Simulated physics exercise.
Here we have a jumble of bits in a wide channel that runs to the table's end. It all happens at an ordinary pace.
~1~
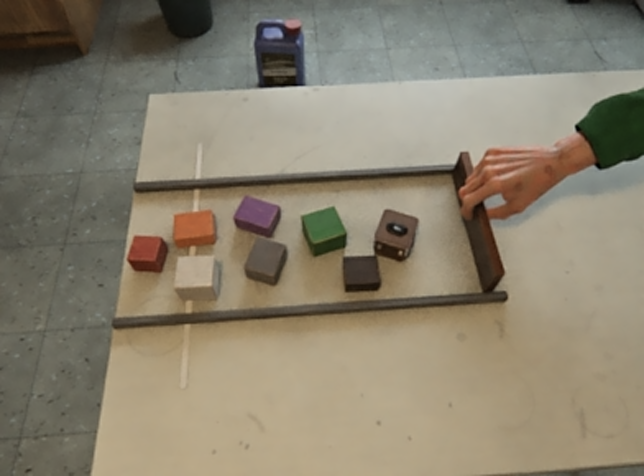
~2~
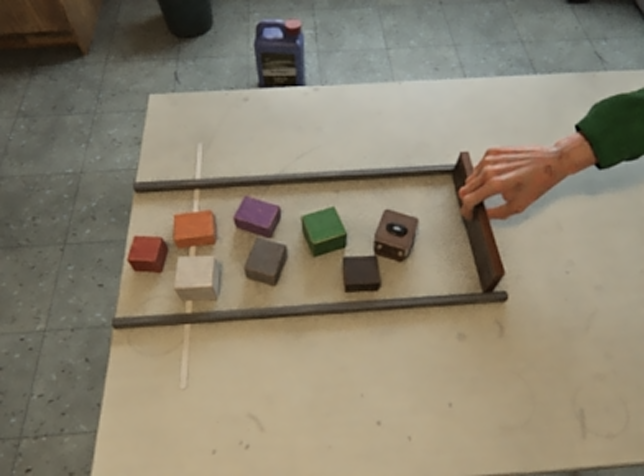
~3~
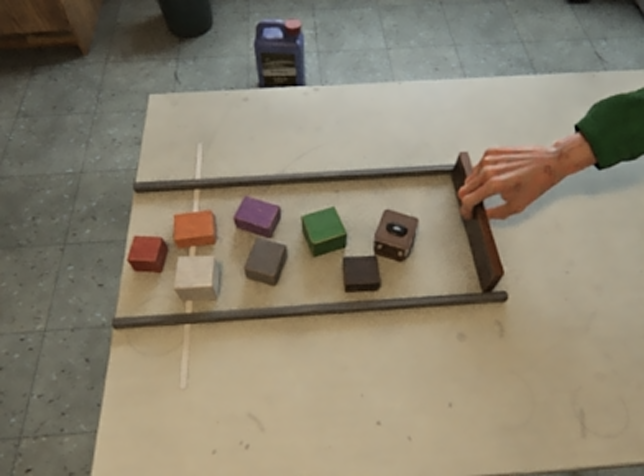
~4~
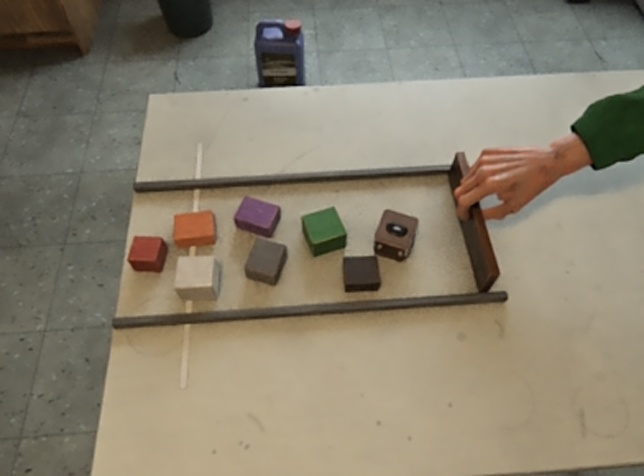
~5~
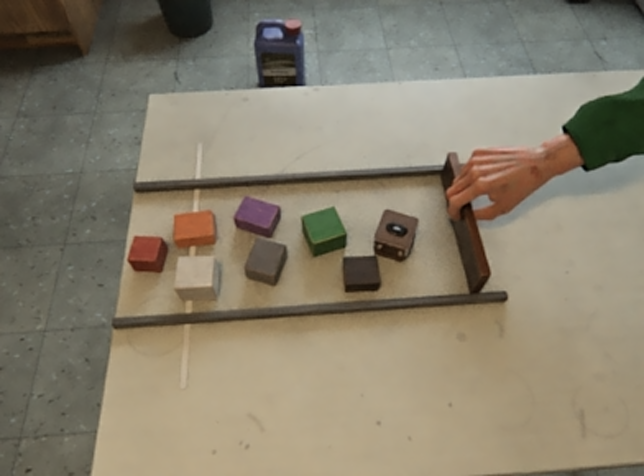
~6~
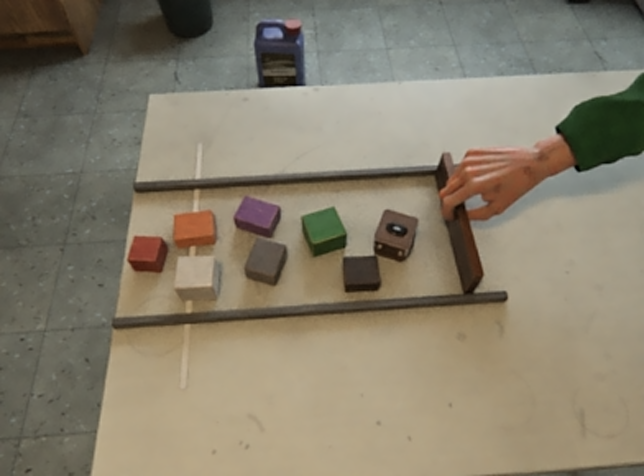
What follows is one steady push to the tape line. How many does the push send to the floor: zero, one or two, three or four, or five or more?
The number that fall off is one or two.
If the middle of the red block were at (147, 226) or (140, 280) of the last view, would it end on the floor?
The red block comes down; drops off.
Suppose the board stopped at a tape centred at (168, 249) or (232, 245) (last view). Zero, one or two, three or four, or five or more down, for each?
In that order: Three to four; zero.
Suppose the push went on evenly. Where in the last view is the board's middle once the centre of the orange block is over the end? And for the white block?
For the orange block at (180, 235), for the white block at (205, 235).
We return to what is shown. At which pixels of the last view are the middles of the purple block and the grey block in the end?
The purple block stops around (168, 202); the grey block around (134, 286).
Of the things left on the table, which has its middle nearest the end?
Foremost is the orange block.
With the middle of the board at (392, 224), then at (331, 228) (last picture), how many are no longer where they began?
By then 1, and 4.
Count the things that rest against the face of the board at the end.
The number is 2.
A little later, none off yet; red block at rest near (148, 254); orange block at rest near (195, 229); white block at rest near (198, 279).
When it is over, the number that fall off is one or two; down, white block and red block.
